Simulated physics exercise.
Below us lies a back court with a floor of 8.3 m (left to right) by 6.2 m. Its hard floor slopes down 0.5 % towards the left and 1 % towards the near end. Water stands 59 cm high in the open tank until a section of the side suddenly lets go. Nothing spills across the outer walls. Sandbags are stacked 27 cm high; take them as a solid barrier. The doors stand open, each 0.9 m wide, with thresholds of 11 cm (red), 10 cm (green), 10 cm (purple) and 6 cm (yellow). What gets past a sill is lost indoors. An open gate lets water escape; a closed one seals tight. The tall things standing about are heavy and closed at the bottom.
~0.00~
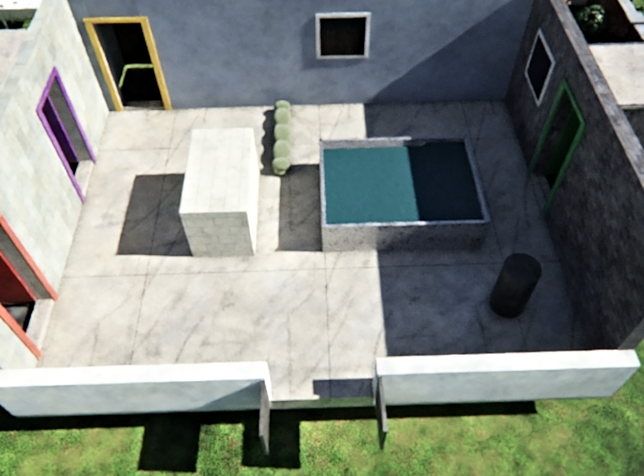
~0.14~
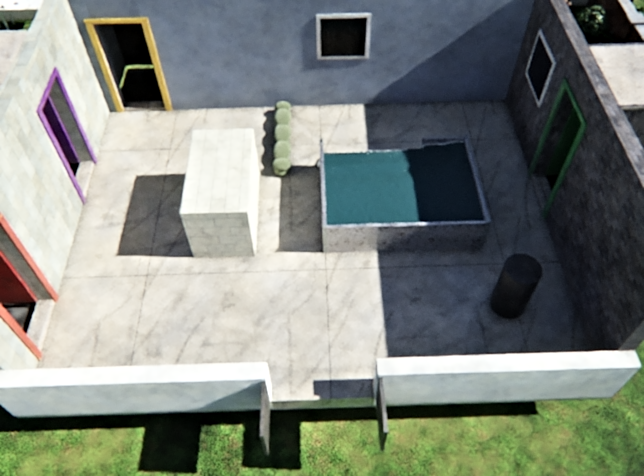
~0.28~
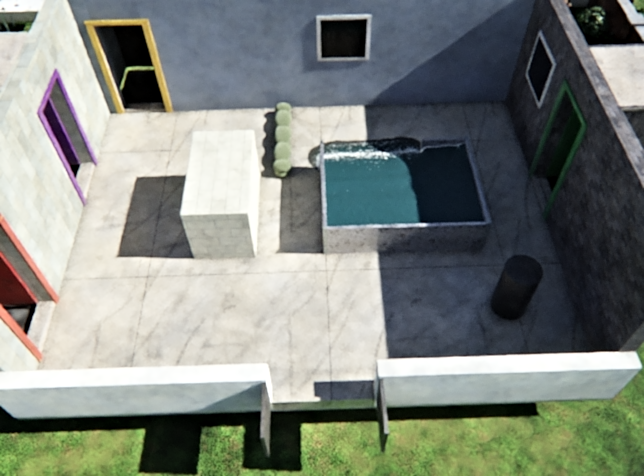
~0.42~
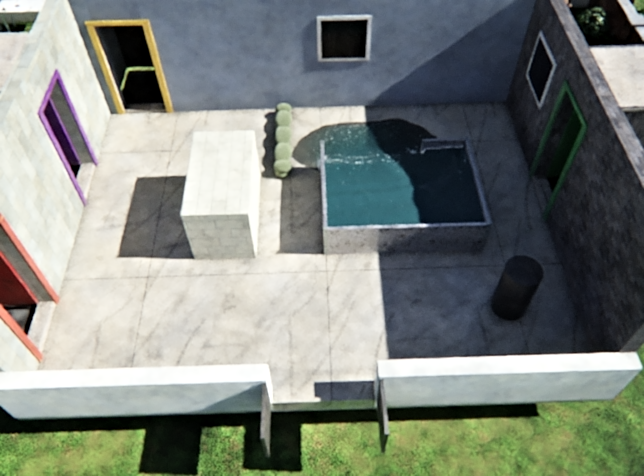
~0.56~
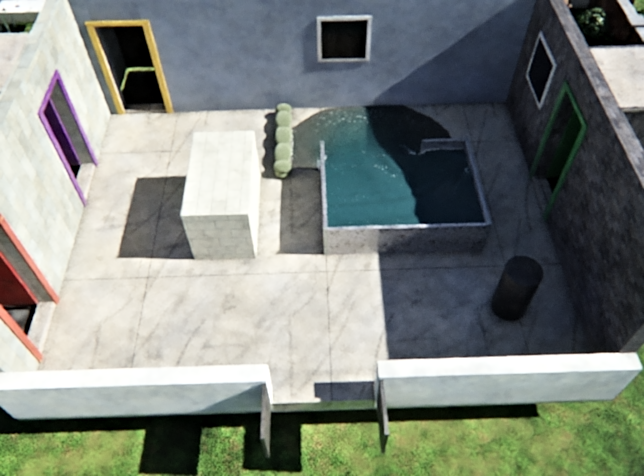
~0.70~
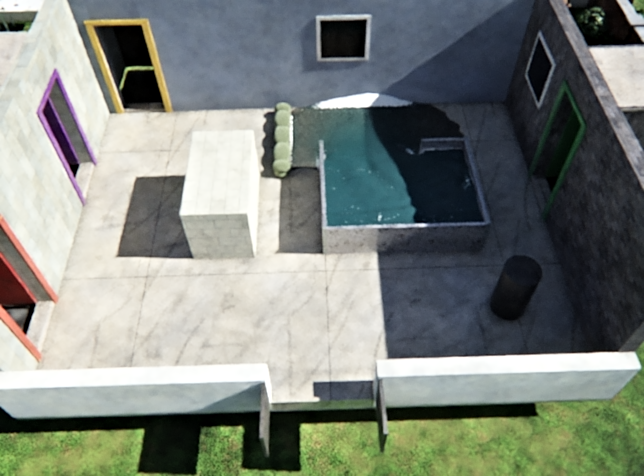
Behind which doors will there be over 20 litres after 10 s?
The water let in: At the red door it stays under the limit; at the green door it keeps below the limit; at the purple door it does not reach the limit; at the yellow door it keeps below the limit.
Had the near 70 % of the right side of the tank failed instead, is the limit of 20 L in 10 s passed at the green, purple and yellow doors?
Then: Green over, purple under, yellow not over.
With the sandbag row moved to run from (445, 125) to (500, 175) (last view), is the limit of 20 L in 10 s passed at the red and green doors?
Then: Red under, green under.
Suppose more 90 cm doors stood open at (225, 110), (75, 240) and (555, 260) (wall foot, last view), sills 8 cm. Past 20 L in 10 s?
In that order: Below, below, below.
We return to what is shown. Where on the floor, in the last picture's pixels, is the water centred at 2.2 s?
Around (377, 162).
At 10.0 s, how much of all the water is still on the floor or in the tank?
About 94 per cent.
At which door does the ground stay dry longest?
The red one.
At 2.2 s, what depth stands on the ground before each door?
In cm: Red 0, green 0, purple 0, yellow 1.
After 1.4 s water covers 15 % of the floor and is deepest (44 cm) near (358, 108); red door not reached, green door not reached, purple door not reached, yellow door not reached.
After 2.2 s water covers 25 % of the floor and is deepest (43 cm) near (341, 108); red door not reached, green door not reached, purple door not reached, yellow door not reached.
After 3.5 s water covers 45 % of the floor and is deepest (27 cm) near (298, 127); red door not reached, green door 8 cm at the sill, 0 L in, purple door 8 cm at the sill, 0 L in, yellow door 2 cm at the sill, 0 L in.
After 6.0 s water covers 70 % of the floor and is deepest (24 cm) near (593, 376); red door 2 cm at the sill, 0 L in, green door 9 cm at the sill, 1 L in, purple door 5 cm at the sill, 0 L in, yellow door 3 cm at the sill, 0 L in.
After 10.0 s water covers 85 % of the floor and is deepest (14 cm) near (593, 376); red door 6 cm at the sill, 0 L in, green door 6 cm at the sill, 1 L in, purple door 2 cm at the sill, 0 L in, yellow door 1 cm at the sill, 0 L in.
